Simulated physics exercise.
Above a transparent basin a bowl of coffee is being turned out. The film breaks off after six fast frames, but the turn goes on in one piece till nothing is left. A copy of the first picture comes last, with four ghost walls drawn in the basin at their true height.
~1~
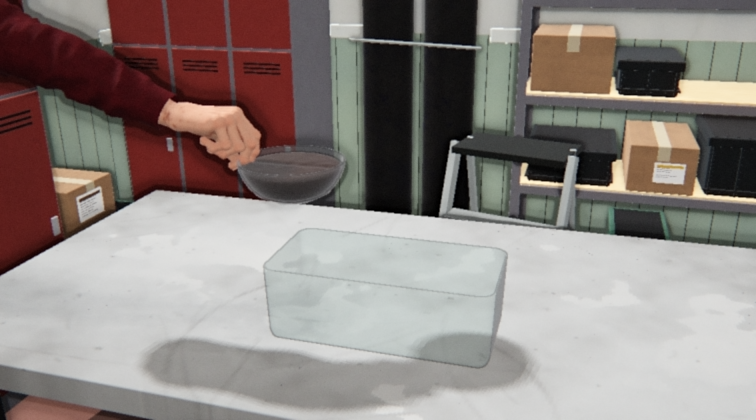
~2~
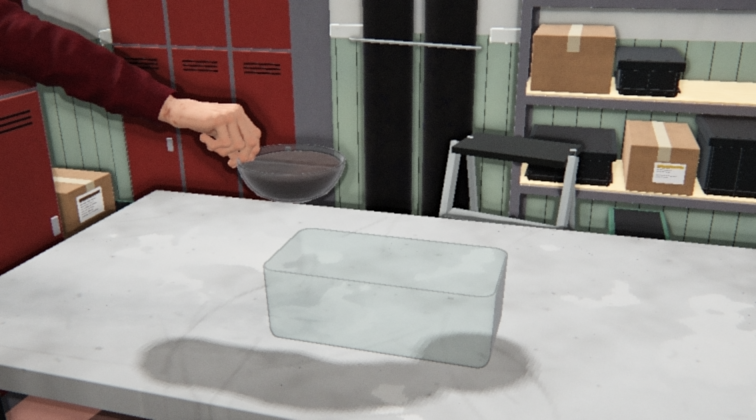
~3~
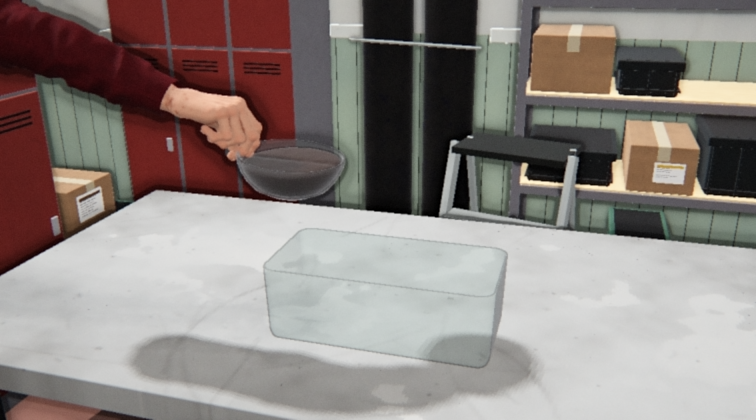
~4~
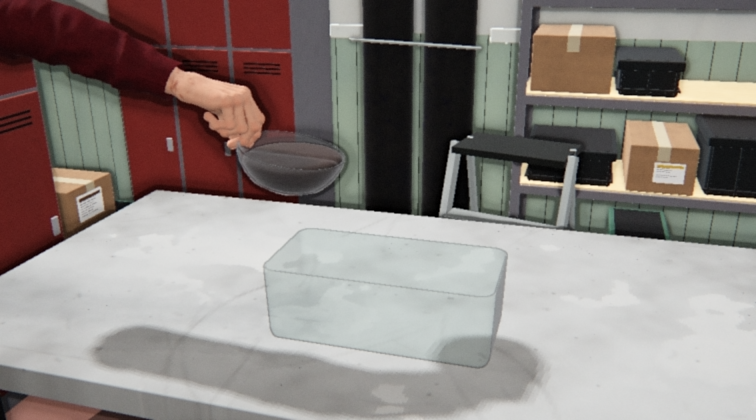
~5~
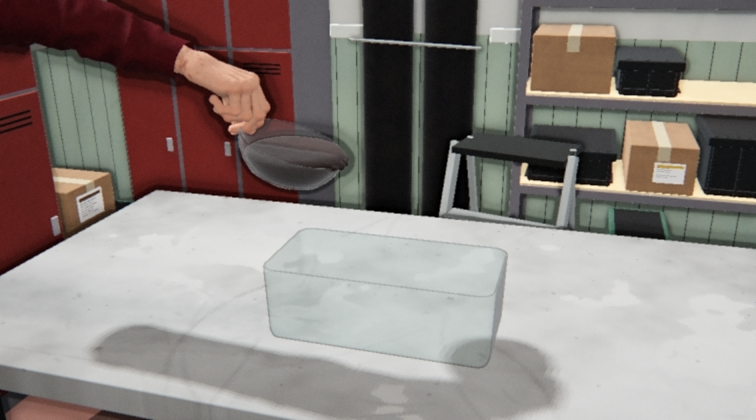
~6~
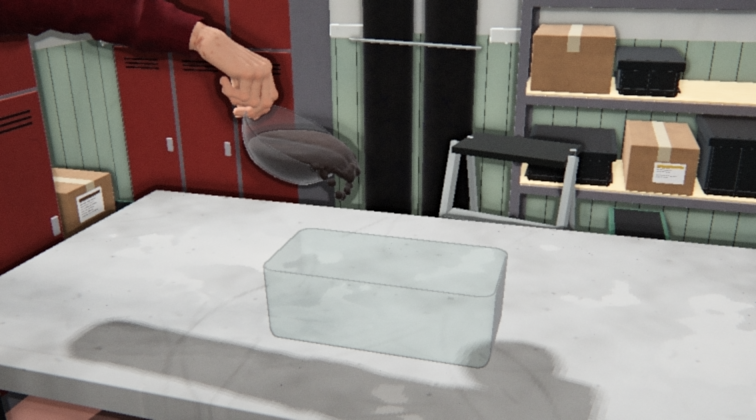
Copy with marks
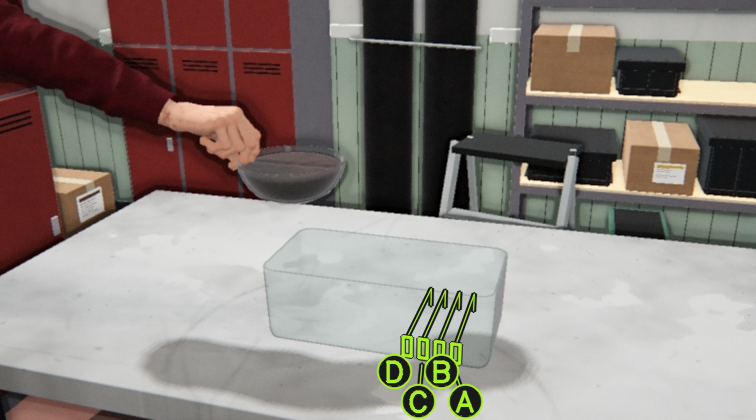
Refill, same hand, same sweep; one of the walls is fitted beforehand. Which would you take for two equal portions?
It is D.
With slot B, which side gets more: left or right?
More ends on the left.
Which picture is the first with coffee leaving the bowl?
Picture 5.
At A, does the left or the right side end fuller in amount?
The left side.
In lime, A at (454, 369); B at (438, 366); C at (421, 364); D at (406, 361).
Choosing A, about 81 % ends left of the wall and 17 % right of it.
Choosing B, about 86 % ends left of the wall and 13 % right of it.
Choosing C, about 84 % ends left of the wall and 14 % right of it.
Choosing D, about 52 % ends left of the wall and 47 % right of it.
